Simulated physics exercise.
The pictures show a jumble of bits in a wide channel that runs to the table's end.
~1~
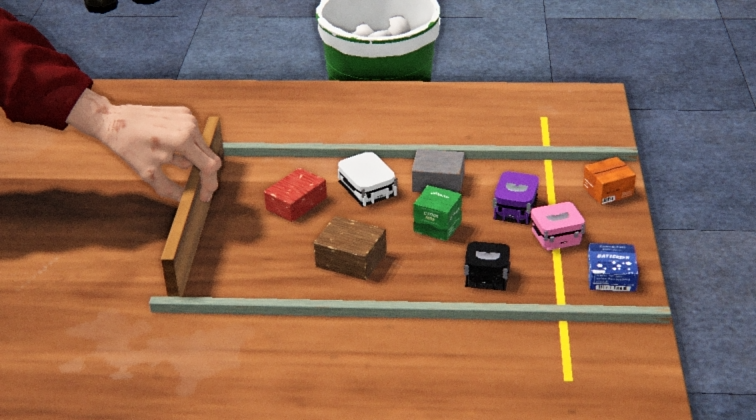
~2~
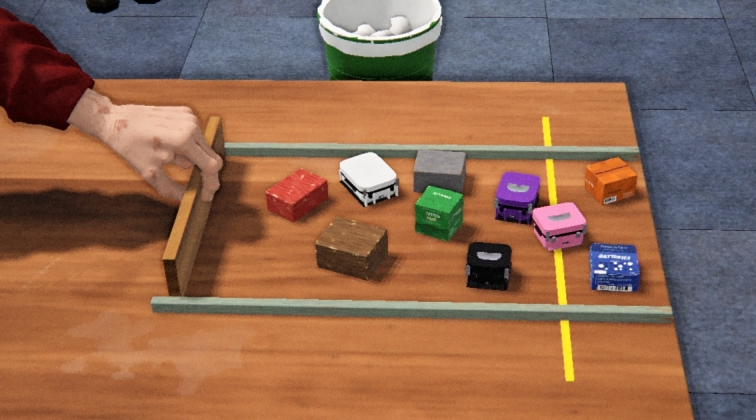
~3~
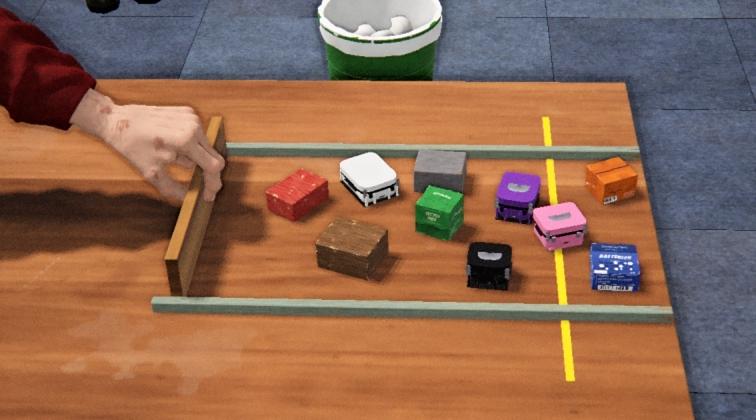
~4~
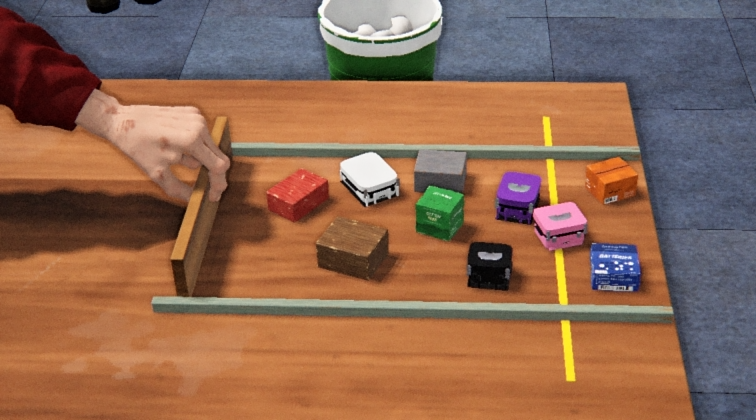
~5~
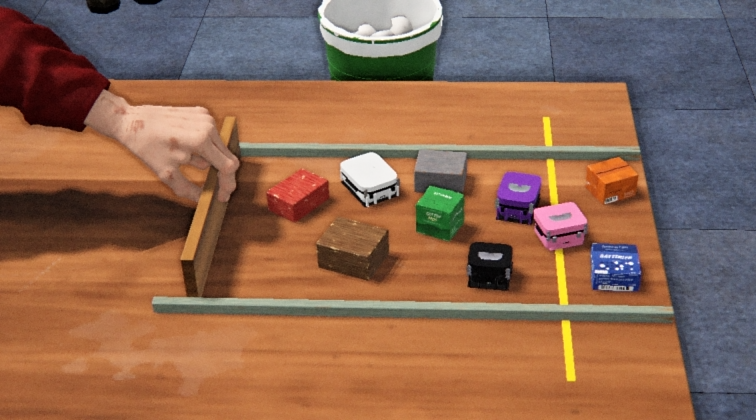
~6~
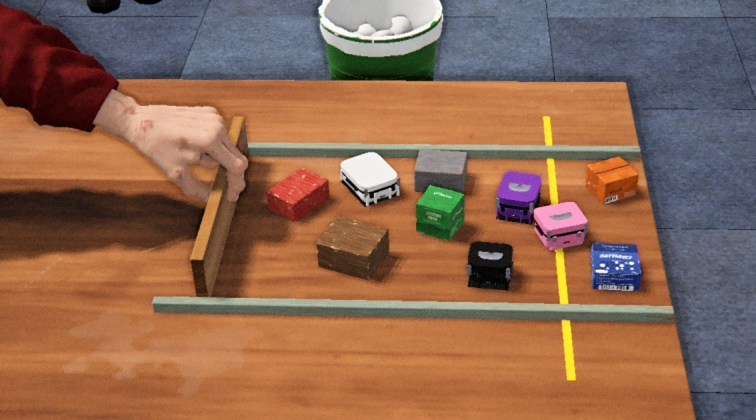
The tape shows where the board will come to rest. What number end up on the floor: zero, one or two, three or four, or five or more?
Outcome: The number that fall off is one or two.
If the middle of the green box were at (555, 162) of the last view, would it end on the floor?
It tumbles off.
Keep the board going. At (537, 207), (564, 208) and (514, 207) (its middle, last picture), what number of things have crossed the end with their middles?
The counts: 1, 2 and 0.
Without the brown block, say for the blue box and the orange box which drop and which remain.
The blue box does not fall; the orange box drops off.
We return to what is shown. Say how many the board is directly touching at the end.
3 of them.
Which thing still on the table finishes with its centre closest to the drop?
The grey block ends nearest.
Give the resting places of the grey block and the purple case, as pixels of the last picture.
Near (645, 163) and (639, 200).
Soon after, none off yet; orange box at rest near (612, 180); blue box at rest near (615, 267); pink case at rest near (560, 228).
Then, none off yet; orange box moved a little near (630, 183); blue box at rest near (615, 267); pink case moved about its own width near (601, 237).
At rest, the number that fall off is one or two; fallen, orange box.
